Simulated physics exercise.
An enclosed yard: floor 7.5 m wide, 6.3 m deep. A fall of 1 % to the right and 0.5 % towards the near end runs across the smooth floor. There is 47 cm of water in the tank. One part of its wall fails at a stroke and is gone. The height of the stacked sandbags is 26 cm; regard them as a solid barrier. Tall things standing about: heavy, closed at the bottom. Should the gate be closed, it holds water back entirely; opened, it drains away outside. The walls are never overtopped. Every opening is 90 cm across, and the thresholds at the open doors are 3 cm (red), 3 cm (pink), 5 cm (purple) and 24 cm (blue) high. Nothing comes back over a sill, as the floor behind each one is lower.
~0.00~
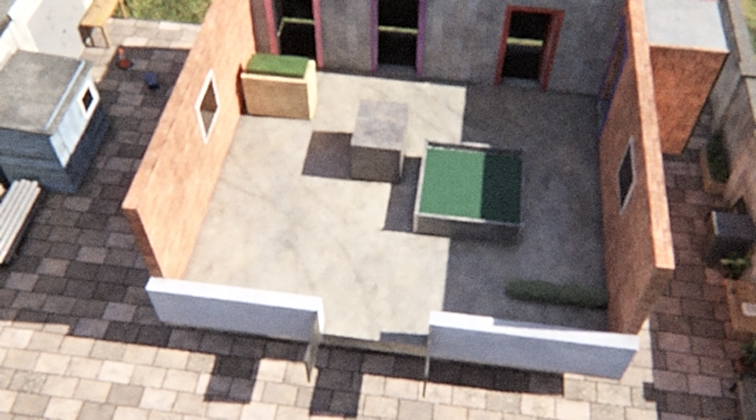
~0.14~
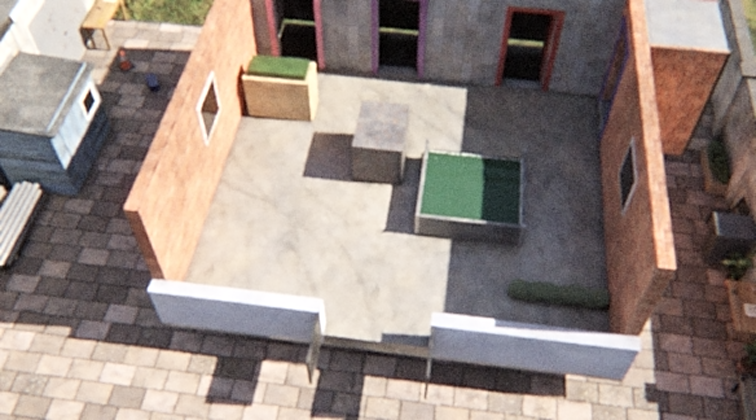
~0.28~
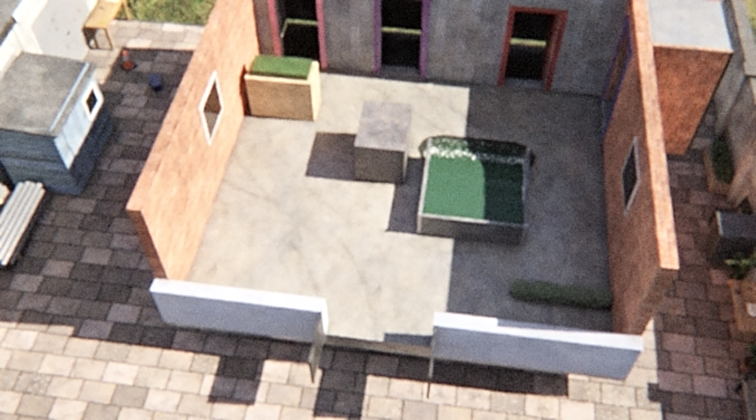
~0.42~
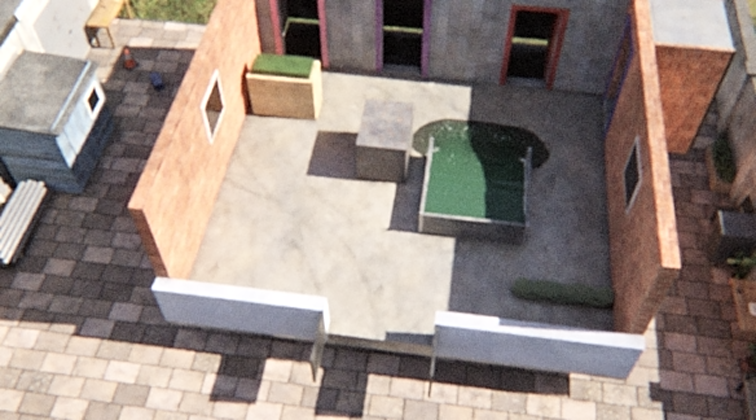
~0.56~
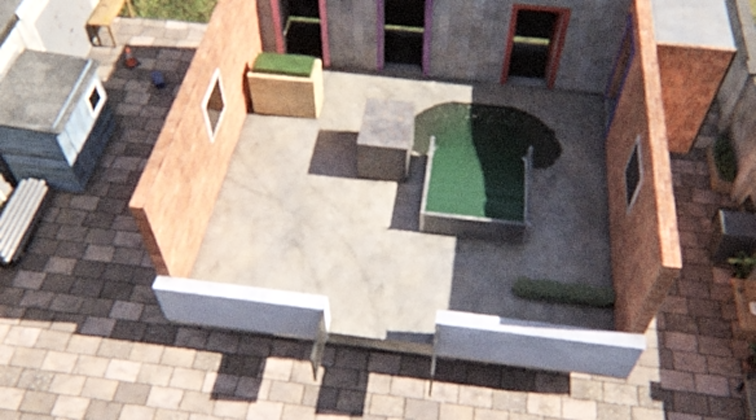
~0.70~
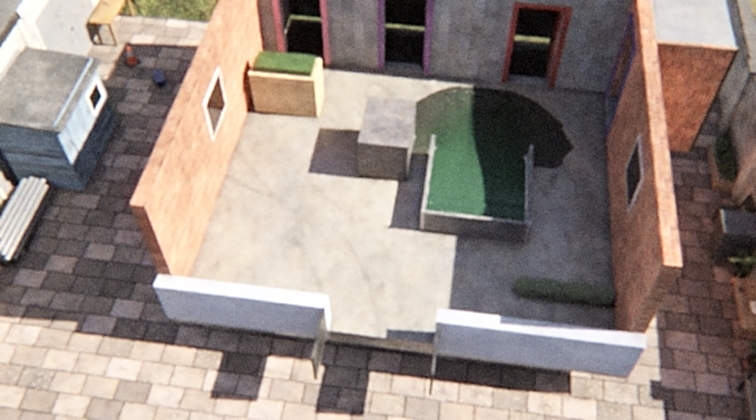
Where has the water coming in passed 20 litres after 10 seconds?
At the red door it has passed it; at the pink door it has passed it; at the purple door it has passed it; at the blue door it has not passed it.
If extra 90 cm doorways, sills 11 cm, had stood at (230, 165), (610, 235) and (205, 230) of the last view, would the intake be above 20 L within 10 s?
Taking them in order, the first gets too little, the second too little and the third too little.
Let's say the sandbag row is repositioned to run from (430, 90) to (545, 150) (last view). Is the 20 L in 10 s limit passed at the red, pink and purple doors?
Door by door: Red limit kept, pink limit exceeded, purple limit exceeded.
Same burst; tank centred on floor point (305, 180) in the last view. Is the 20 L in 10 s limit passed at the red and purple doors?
Red door held, purple door exceeded.
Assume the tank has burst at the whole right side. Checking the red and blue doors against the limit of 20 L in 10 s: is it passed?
Here's how it goes: Red exceeds it, blue falls short.
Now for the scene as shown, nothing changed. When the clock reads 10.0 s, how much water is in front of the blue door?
Looks like about 6.0 cm at that spot.
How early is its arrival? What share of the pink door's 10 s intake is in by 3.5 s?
About 0%.
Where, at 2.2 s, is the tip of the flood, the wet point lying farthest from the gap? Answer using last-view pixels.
I'd put it close to (345, 67).
After 1.4 s water covers 20 % of the floor and is deepest (26 cm) near (482, 87); red door 11 cm at the sill, 23 L in, pink door not reached, purple door 5 cm at the sill, 0 L in, blue door not reached.
After 2.2 s water covers 25 % of the floor and is deepest (25 cm) near (474, 86); red door 19 cm at the sill, 100 L in, pink door not reached, purple door 13 cm at the sill, 11 L in, blue door 10 cm at the sill, 0 L in.
After 3.5 s water covers 30 % of the floor and is deepest (24 cm) near (600, 93); red door 12 cm at the sill, 197 L in, pink door 4 cm at the sill, 0 L in, purple door 9 cm at the sill, 38 L in, blue door 15 cm at the sill, 0 L in.
After 6.0 s water covers 50 % of the floor and is deepest (14 cm) near (546, 283); red door 7 cm at the sill, 251 L in, pink door 8 cm at the sill, 10 L in, purple door 4 cm at the sill, 46 L in, blue door 10 cm at the sill, 0 L in.
After 10.0 s water covers 70 % of the floor and is deepest (9 cm) near (598, 289); red door 4 cm at the sill, 271 L in, pink door 3 cm at the sill, 37 L in, purple door 4 cm at the sill, 46 L in, blue door 6 cm at the sill, 0 L in.
